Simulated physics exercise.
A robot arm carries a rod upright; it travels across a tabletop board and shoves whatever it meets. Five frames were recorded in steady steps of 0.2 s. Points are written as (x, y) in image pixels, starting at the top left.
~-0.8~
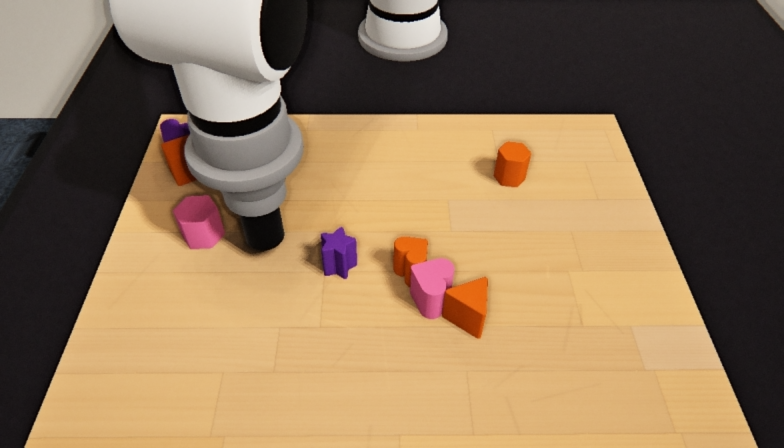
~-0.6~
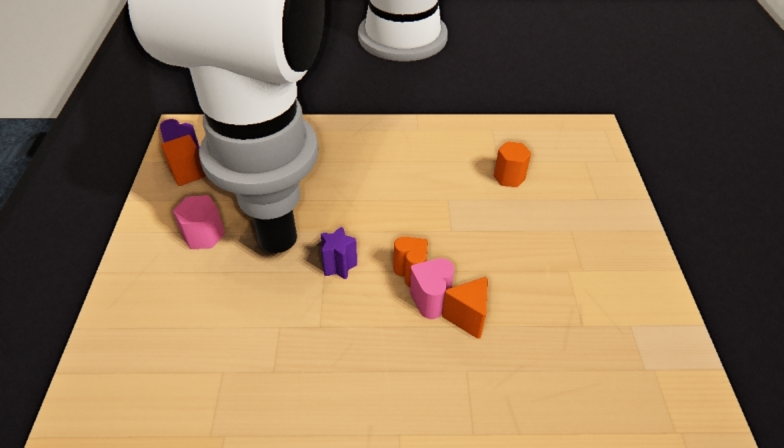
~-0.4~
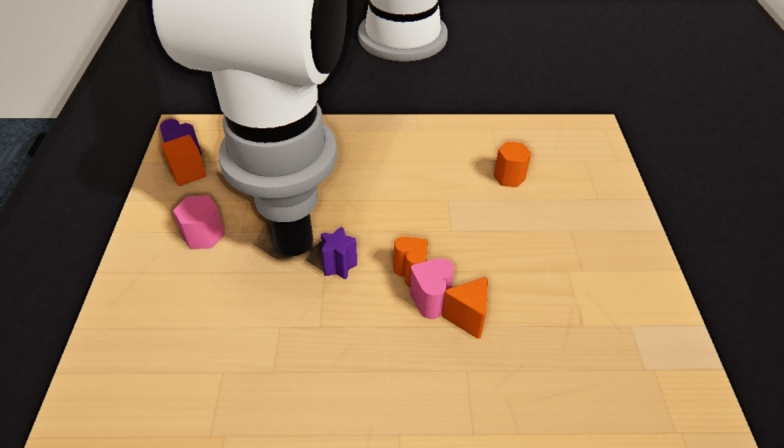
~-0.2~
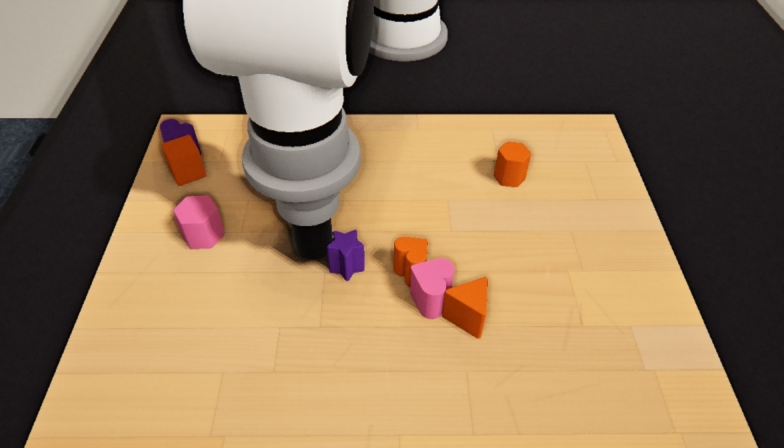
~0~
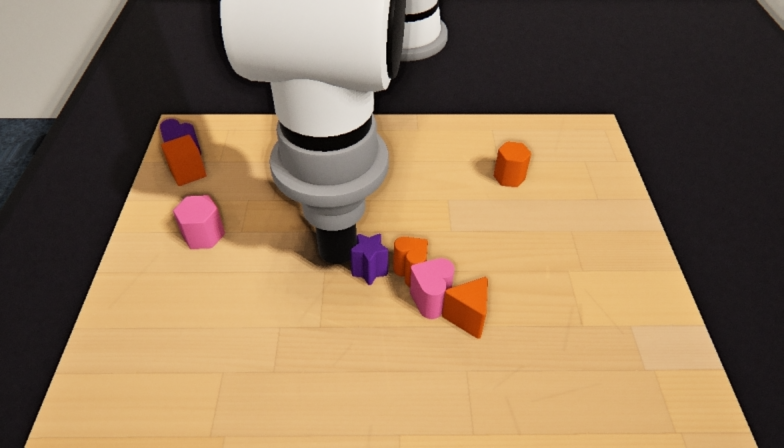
A robot arm moves right across a wooden table and pushes a purple star rightward.
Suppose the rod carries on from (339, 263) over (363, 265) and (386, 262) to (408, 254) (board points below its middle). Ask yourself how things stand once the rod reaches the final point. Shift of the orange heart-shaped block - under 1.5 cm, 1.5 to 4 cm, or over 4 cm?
It ends farther than 4 cm from its spot.
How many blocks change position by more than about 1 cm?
Two.
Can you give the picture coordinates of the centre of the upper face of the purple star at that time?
Put as a pixel place, it's (438, 241).
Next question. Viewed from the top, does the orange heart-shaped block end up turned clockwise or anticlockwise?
In a top view, it turns clockwise.
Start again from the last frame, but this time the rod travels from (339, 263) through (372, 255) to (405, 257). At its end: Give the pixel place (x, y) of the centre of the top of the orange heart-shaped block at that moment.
I'd say the orange heart-shaped block ends with its top centre at (463, 252).
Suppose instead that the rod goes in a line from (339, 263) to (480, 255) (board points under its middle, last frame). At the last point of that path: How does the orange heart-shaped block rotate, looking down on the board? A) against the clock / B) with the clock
That would be B.
The first path, step by step. Halfway along, rod at (376, 250); purple star at (408, 245); orange heart-shaped block at (436, 246), turned 20° clockwise; pink heart-shaped block at (437, 276).
At the end, rod at (408, 240); purple star at (438, 241), turned 15° clockwise; orange heart-shaped block at (466, 247), turned 35° clockwise; pink heart-shaped block at (437, 276).
